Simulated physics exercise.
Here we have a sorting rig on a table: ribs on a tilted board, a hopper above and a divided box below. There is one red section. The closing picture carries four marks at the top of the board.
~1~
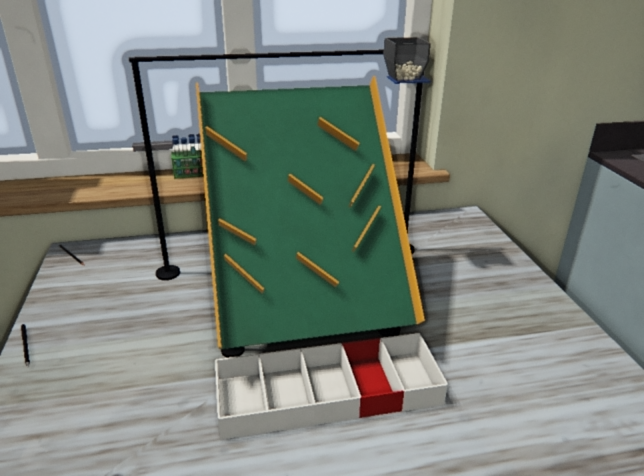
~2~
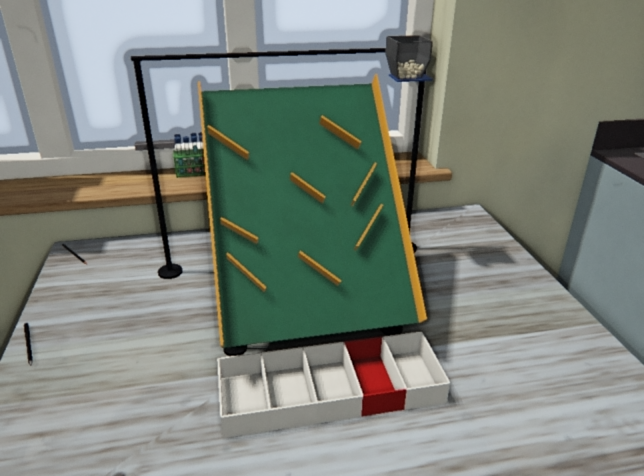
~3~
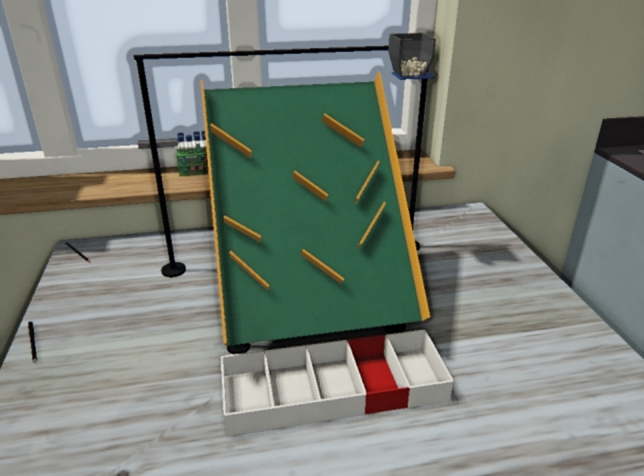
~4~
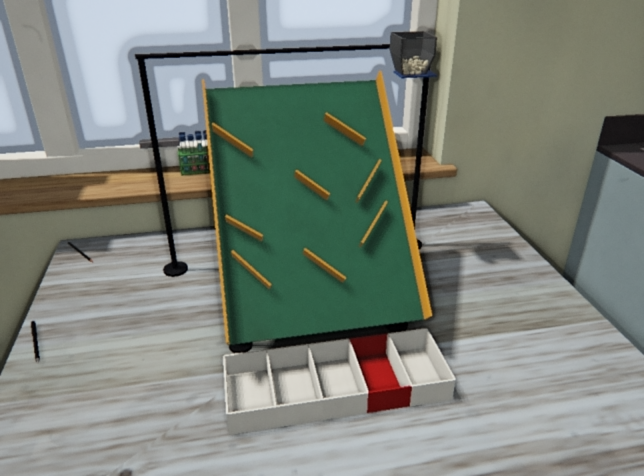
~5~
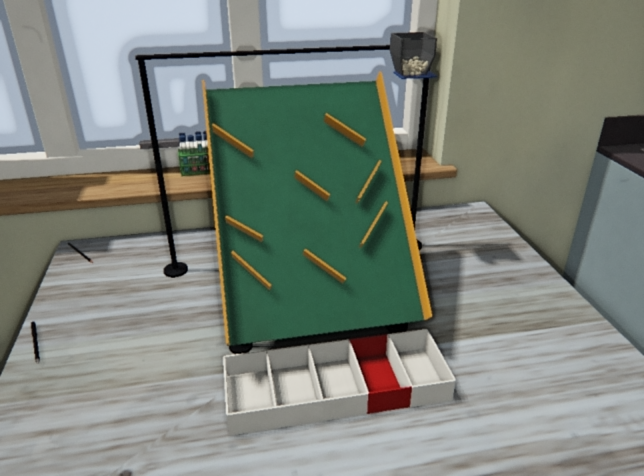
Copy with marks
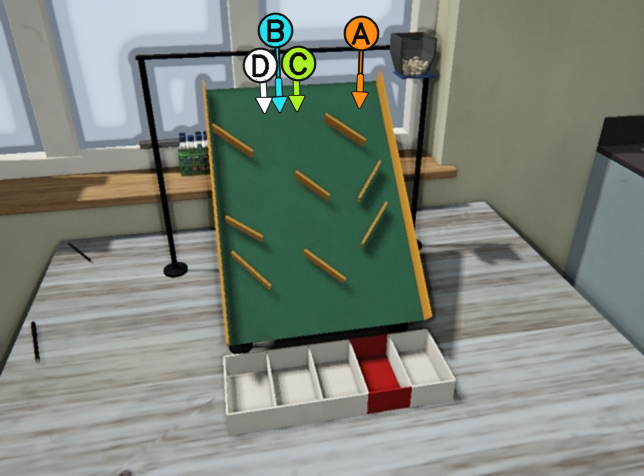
The video shows a tilted green board with wooden ribs on a table, a small container of pale pieces at its upper right and a divided white box with one red section below, while only the view shifts very slightly.
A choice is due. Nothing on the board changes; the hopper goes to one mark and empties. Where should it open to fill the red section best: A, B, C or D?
It is C.
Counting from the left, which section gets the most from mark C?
The fourth from the left.
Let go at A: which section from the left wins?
The fifth from the left.
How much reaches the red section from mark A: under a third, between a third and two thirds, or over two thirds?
Under a third.
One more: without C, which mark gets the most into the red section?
B it is.
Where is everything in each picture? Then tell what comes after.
Hopper (405, 74), white beans, door shut, in the first frame.
Ribs (208, 126) to (248, 153), (322, 116) to (361, 142), (291, 173) to (325, 197), in the second frame.
Ribs (357, 198) to (379, 161), (224, 216) to (261, 237), (361, 244) to (385, 203), in the third frame.
Ribs (232, 251) to (271, 285), (305, 249) to (346, 278), in the fourth frame.
Red section (389, 399), number 4 of 5 from the left, in the fifth frame.
On the marked copy, mark A meets the board at (359, 102); mark B meets the board at (279, 106); mark C meets the board at (296, 105); mark D meets the board at (264, 107).
For mark A, about a tenth in the red section, the larger part in other sections, about a tenth outside the box.
For mark B, roughly a third in the red section, roughly half in other sections, about a tenth outside the box.
For mark C, the larger part in the red section, roughly a quarter in other sections.
For mark D, about a tenth in the red section, the larger part in other sections, about a tenth outside the box.
